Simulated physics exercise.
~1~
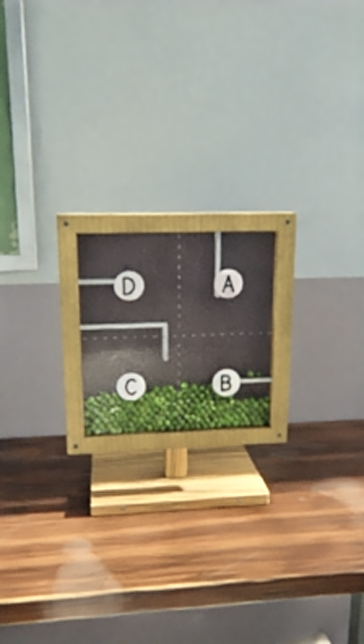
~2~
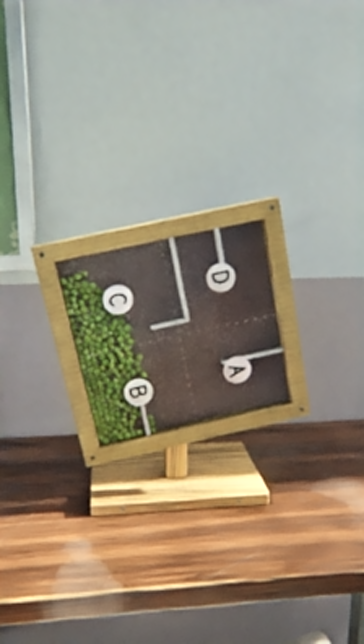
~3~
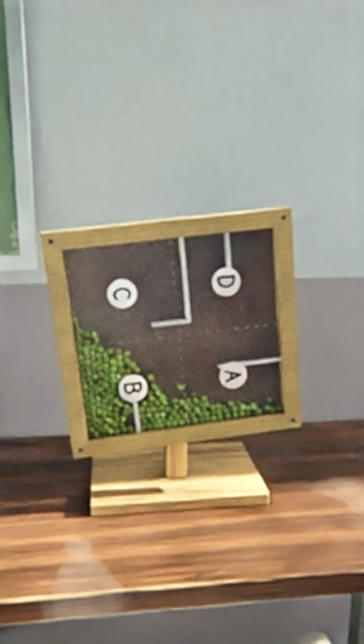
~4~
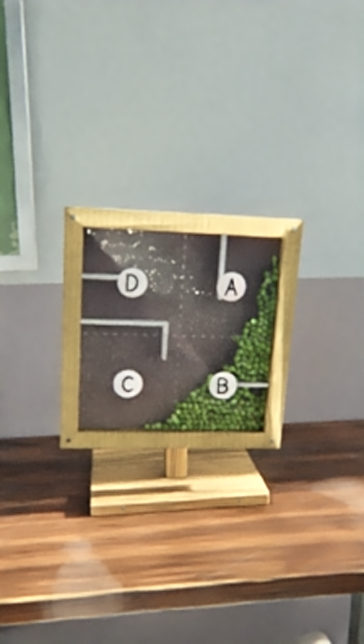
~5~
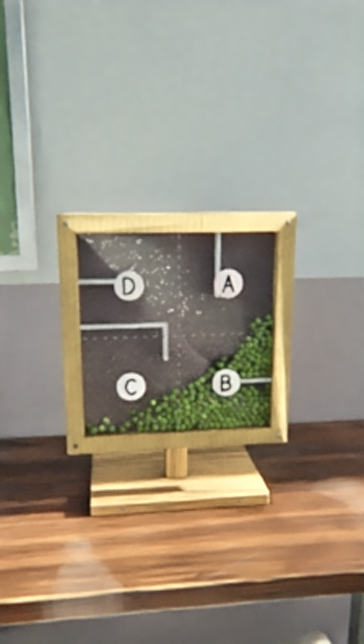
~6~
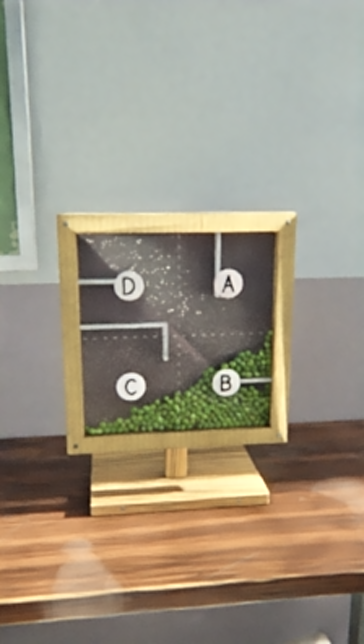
Green peas in a square box slide as it turns clockwise and back, settling mostly around B.
